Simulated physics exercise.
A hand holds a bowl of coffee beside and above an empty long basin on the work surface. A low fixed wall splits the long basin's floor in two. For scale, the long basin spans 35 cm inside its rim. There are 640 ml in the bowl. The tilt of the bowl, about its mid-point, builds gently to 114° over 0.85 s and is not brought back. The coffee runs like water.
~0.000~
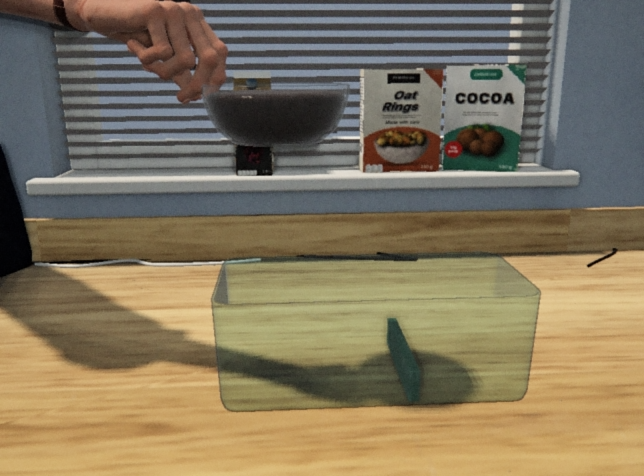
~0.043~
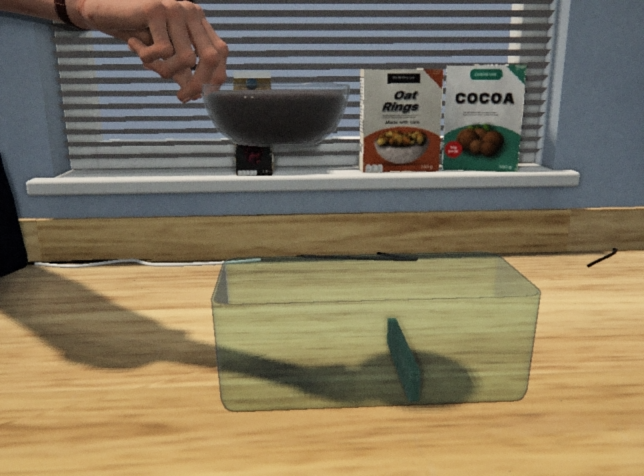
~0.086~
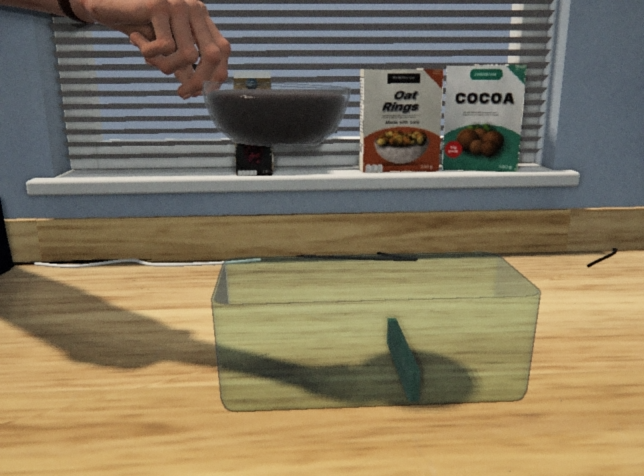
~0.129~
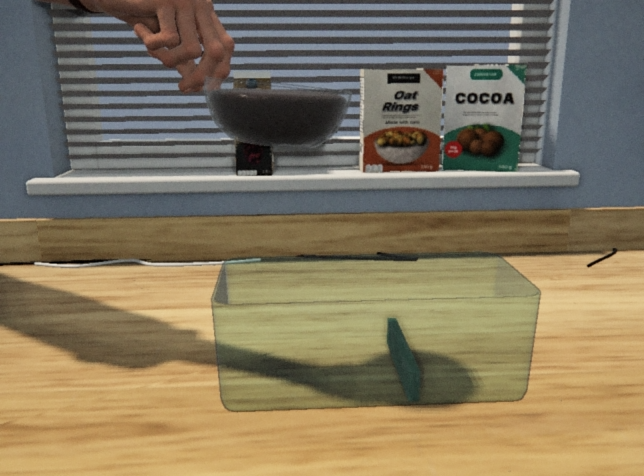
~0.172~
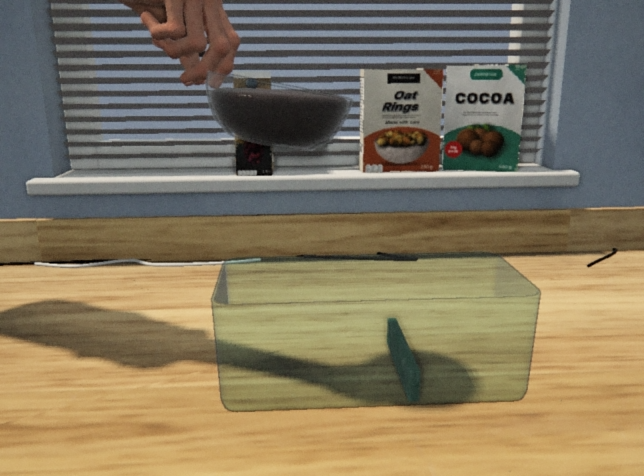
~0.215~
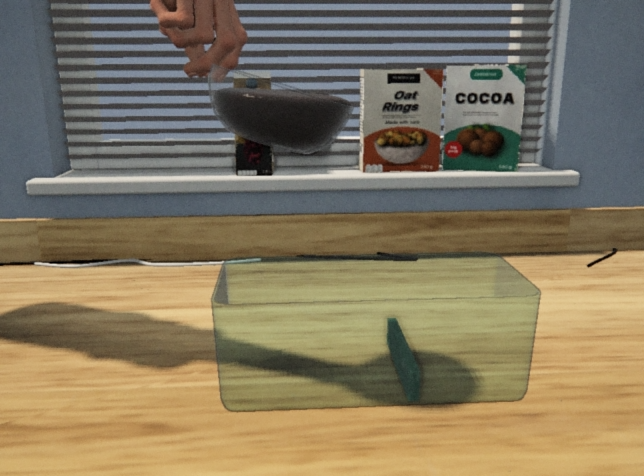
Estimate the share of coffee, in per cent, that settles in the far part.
The far part has some 51 per cent.
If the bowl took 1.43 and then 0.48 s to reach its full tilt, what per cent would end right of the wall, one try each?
First 65, then 30 per cent.
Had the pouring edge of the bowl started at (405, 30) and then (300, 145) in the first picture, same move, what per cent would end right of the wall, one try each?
First 75, then 15 per cent.
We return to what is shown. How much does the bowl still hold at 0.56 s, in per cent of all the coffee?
Some 16 per cent.
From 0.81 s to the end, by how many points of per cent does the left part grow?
About 4 per cent.
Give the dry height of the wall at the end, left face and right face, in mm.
Left about 28 mm, right about 20 mm.
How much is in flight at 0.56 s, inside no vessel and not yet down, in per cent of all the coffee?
Some 56 per cent.
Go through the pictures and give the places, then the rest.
The first picture shows tilt 0°; pouring edge (348, 86); surface from (207, 95) to (345, 93); the long basin's rim runs from (219, 281) to (518, 273); the wall's top is at (402, 343).
The second picture shows tilt 1°; pouring edge (348, 87); surface from (207, 94) to (345, 94).
The third picture shows tilt 3°; pouring edge (349, 90); surface from (208, 93) to (345, 95).
The fourth picture shows tilt 6°; pouring edge (350, 95); surface from (209, 91) to (346, 97).
The fifth picture shows tilt 11°; pouring edge (351, 101); surface from (211, 91) to (348, 98).
The sixth picture shows tilt 17°; pouring edge (352, 109); surface from (214, 91) to (348, 104); 2 per cent is over the edge.
After 0.56 s the tilt is 84° and 16 per cent is still to pour, 6 is left of the wall and 21 right of it.
After 0.81 s the tilt is 113° and 0 per cent is still to pour, 44 is left of the wall and 52 right of it.
After 1.07 s the tilt is 114° and 0 per cent is still to pour, 48 is left of the wall and 51 right of it.
After 1.35 s the tilt is 114° and 0 per cent is still to pour, 48 is left of the wall and 51 right of it.
In the end 48 per cent lies left of the wall, 51 right of it and 1 outside.
